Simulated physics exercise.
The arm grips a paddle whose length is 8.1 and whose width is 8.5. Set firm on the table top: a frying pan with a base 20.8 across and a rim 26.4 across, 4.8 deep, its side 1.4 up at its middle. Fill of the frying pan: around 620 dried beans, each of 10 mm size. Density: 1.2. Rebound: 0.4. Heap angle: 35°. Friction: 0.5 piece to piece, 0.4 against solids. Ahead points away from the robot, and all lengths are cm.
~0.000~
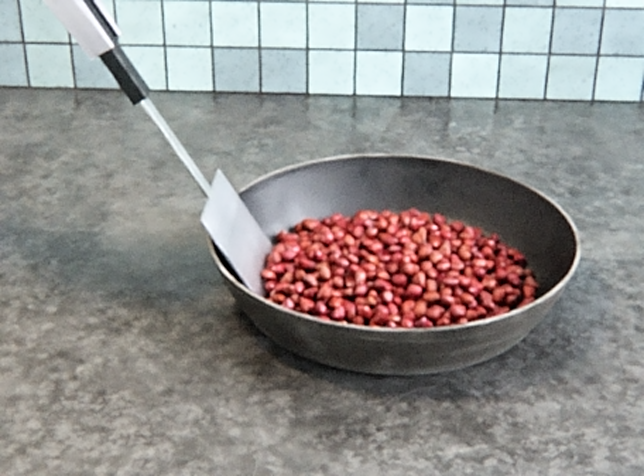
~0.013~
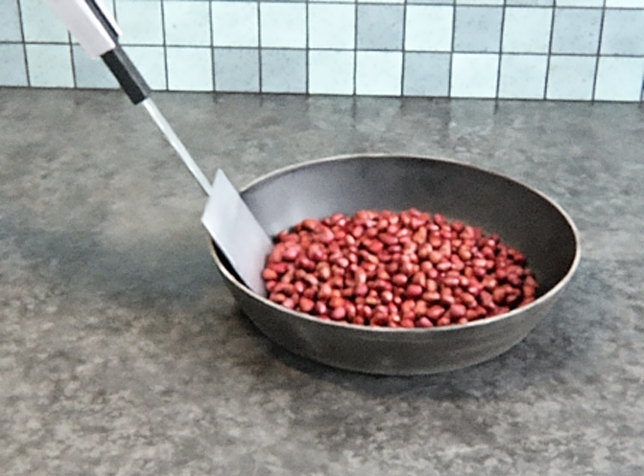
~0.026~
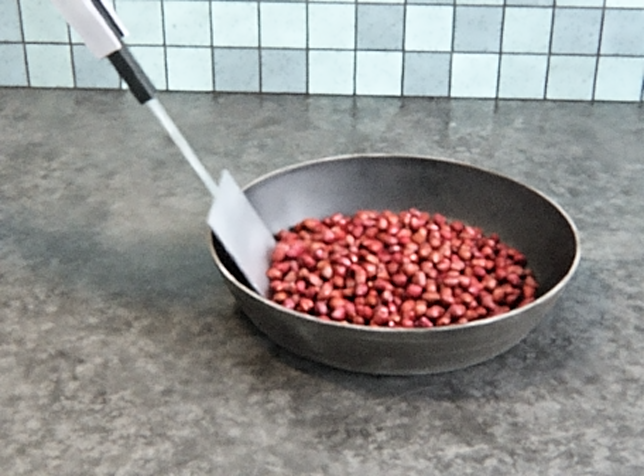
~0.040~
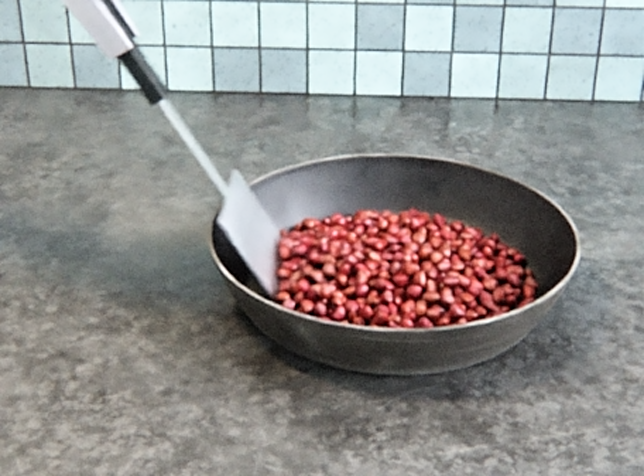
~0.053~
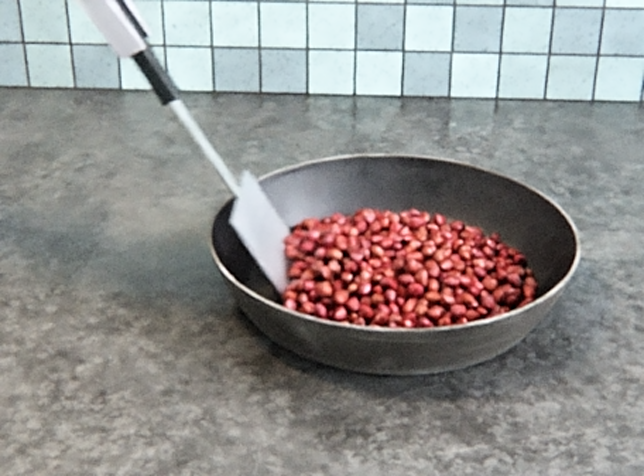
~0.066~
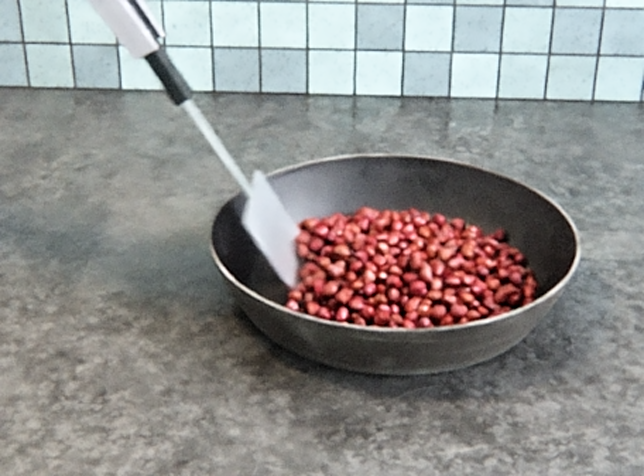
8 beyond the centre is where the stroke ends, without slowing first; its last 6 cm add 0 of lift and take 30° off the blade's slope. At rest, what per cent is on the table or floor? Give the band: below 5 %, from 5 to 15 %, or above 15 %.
Band: Below 5 %.
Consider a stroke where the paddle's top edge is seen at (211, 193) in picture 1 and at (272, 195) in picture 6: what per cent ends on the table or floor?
Roughly 0 %.
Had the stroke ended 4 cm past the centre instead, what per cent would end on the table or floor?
About 0 %.
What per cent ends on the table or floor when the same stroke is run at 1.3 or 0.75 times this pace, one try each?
Some 0 and 0 per cent.
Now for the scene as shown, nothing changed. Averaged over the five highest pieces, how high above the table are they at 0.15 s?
About 4 centimetres.
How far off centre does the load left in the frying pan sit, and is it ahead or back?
It rests close to 5.0 centimetres ahead of centre.
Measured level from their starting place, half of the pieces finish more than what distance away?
It comes to some 5 cm.
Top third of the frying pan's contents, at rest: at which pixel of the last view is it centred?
Look near (523, 254).
After 0.15 s, sloping 59°, highest piece 4 above the table; 622 in the frying pan.
After 0.22 s, sloping 48°, highest piece 5 above the table; 622 in the frying pan.
After 0.46 s, sloping 29°, highest piece 6 above the table; 615 in the frying pan, 7 on the table or floor.
After 1.51 s, sloping 29°, highest piece 6 above the table; 615 in the frying pan, 7 on the table or floor.
At rest, 615 in the frying pan, 7 on the table or floor. That is 1 % on the table or floor.
